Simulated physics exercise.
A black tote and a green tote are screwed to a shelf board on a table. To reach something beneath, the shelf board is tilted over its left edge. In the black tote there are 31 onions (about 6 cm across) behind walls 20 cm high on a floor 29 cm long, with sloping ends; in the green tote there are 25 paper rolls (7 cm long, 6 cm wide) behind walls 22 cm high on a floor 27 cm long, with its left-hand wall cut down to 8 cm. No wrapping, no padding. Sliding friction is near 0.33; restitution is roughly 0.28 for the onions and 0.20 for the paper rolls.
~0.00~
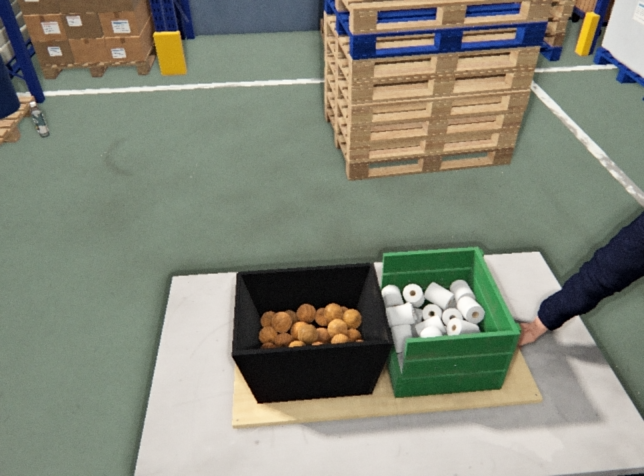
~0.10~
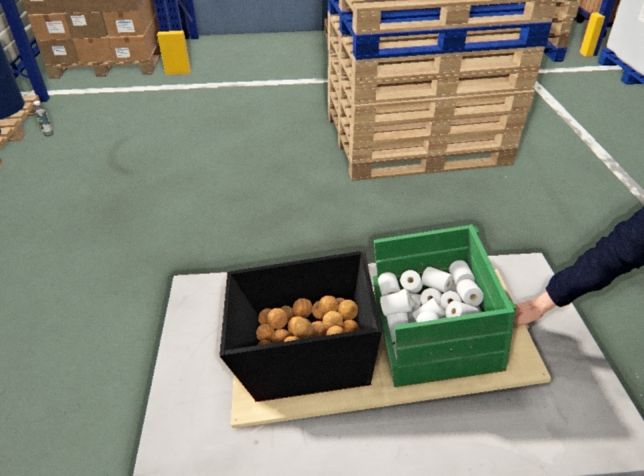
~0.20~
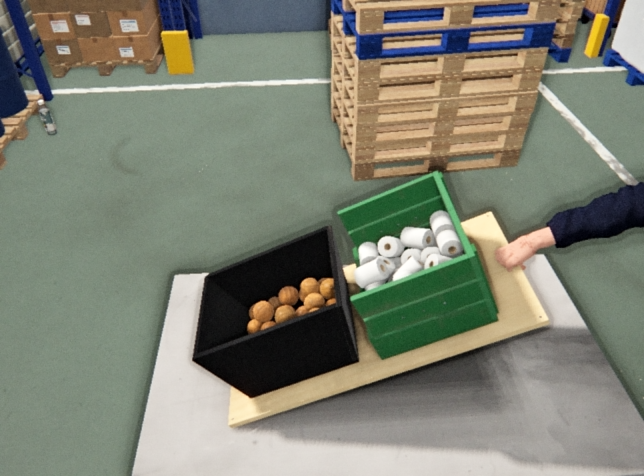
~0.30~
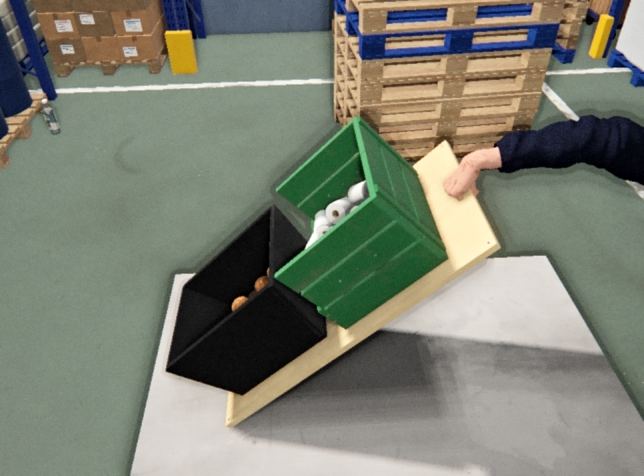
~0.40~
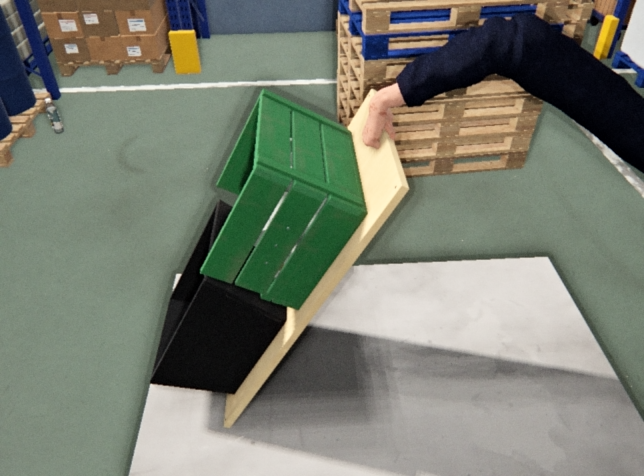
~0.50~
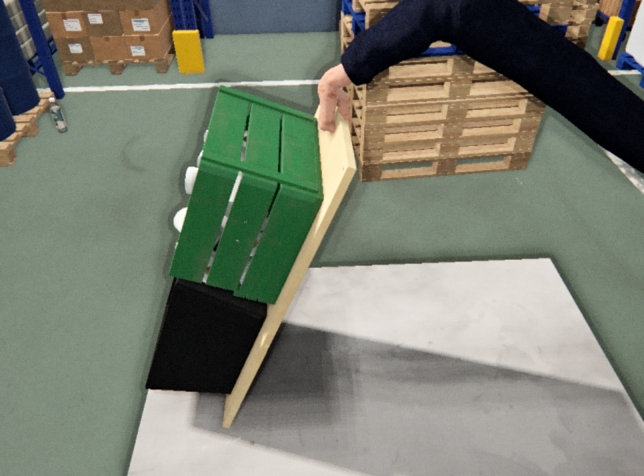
In a warehouse, a black tote of round brown onions and a green tote of white paper rolls sit side by side on a board on a table. A hand lifts the board's right end, steadily tilting it leftward until it stands steeply, both totes still attached and white rolls showing at the green tote's left side.
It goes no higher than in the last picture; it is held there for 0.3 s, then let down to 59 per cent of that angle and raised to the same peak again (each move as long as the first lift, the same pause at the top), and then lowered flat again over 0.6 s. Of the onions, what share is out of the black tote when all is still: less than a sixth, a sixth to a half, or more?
Out of the black tote go between a sixth and a half of the onions.
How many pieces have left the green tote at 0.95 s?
About: Green tote 16.
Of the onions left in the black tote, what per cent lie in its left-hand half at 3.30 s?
Roughly 80 in a hundred.
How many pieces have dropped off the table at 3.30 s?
About 25.
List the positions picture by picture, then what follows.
In the first picture (each is followed by its nearest rim corner in this view; the camera moves round a little), black tote, (237, 353); green tote, (407, 341); 0° from level; none out.
Black tote, (224, 353); green tote, (395, 328); 7° from level, in the second picture.
Black tote, (196, 356); green tote, (351, 299); 24° from level, in the third picture.
Black tote, (167, 367); green tote, (275, 276); 44° from level, in the fourth picture.
Black tote, (151, 379); green tote, (200, 271); 61° from level, in the fifth picture.
Black tote, (146, 384); green tote, (169, 273); 68° from level; none out, in the sixth picture.
After 0.95 s, tilt 62°; black tote 24 in, 7 out and green tote 9 in, 16 out.
After 1.51 s, tilt 51°; black tote 23 in, 8 out and green tote 9 in, 16 out.
After 2.29 s, tilt 52°; black tote 23 in, 8 out and green tote 9 in, 16 out.
Outcome (at 3.30 s), black tote 23 in, 8 out and green tote 9 in, 16 out. Asked share, 8 of 31, 26 per cent.
